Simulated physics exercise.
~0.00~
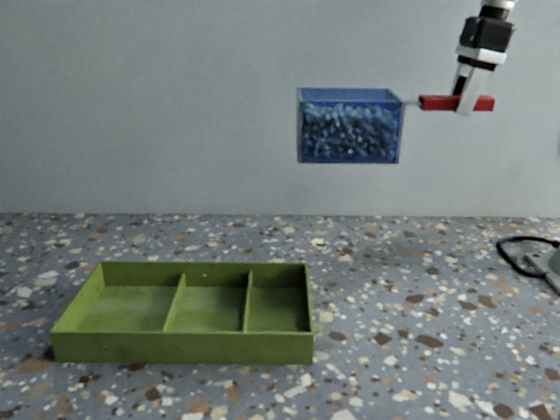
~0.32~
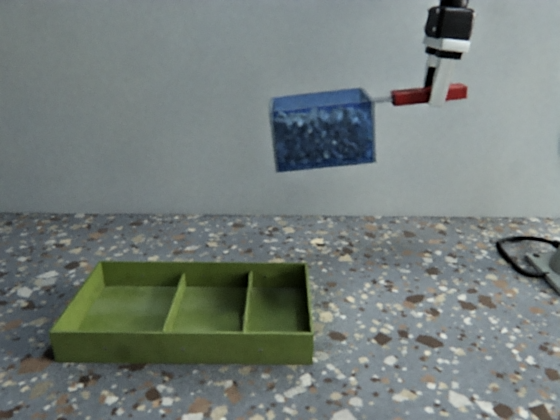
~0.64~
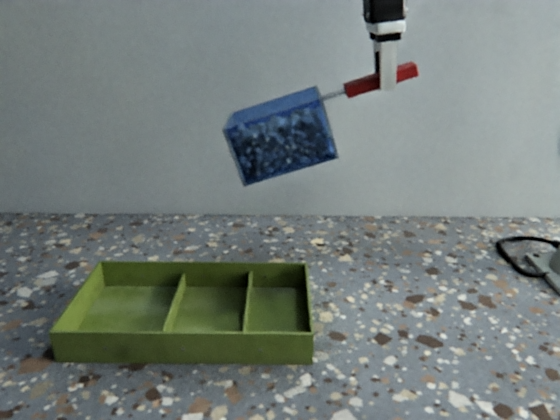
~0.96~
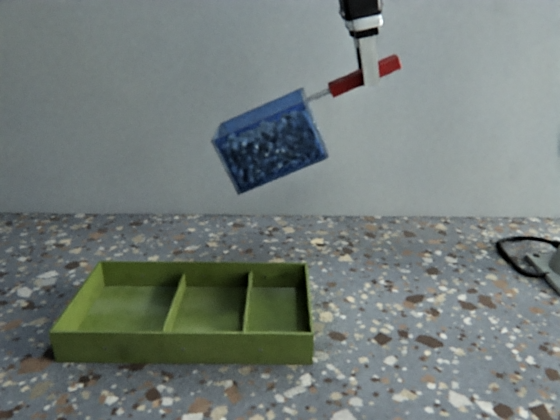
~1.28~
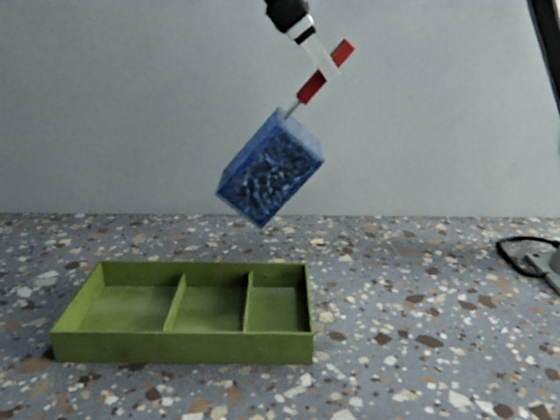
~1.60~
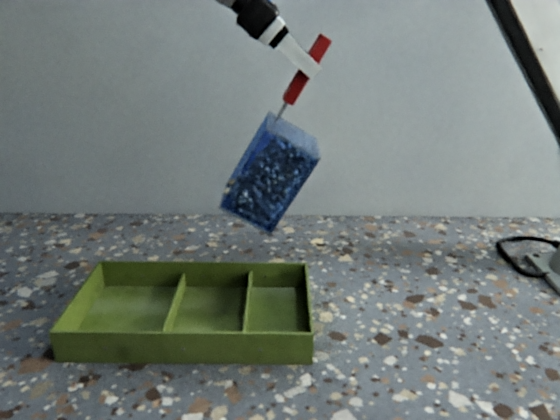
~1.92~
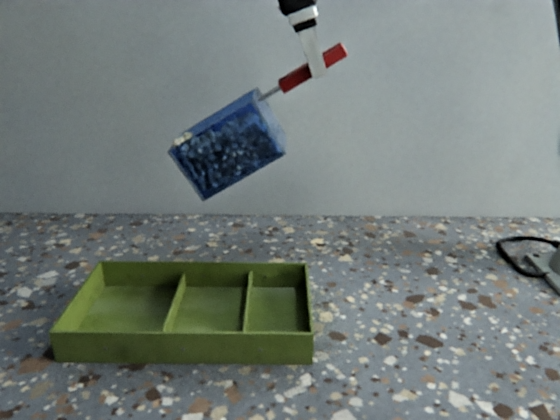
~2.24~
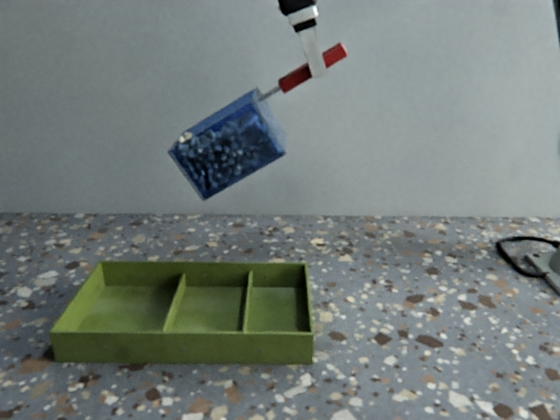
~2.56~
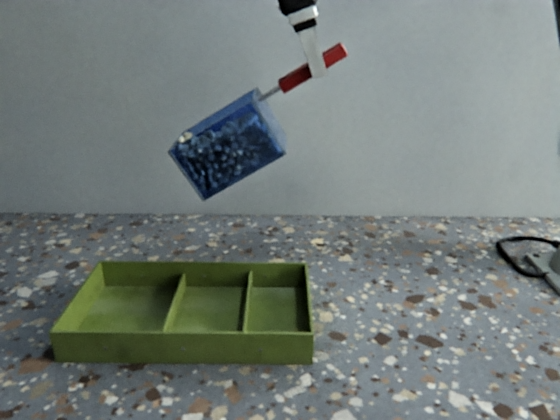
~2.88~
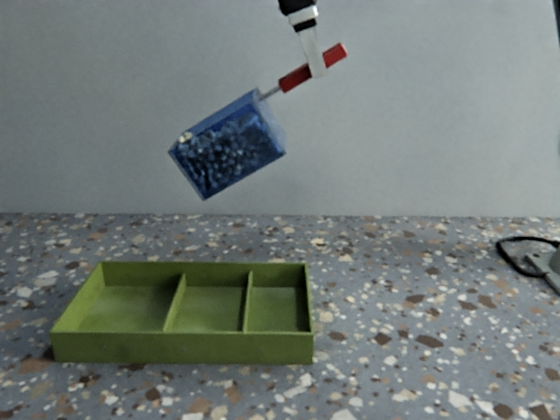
A robot arm carries a blue box left, tips it steeply, then partly levels it.
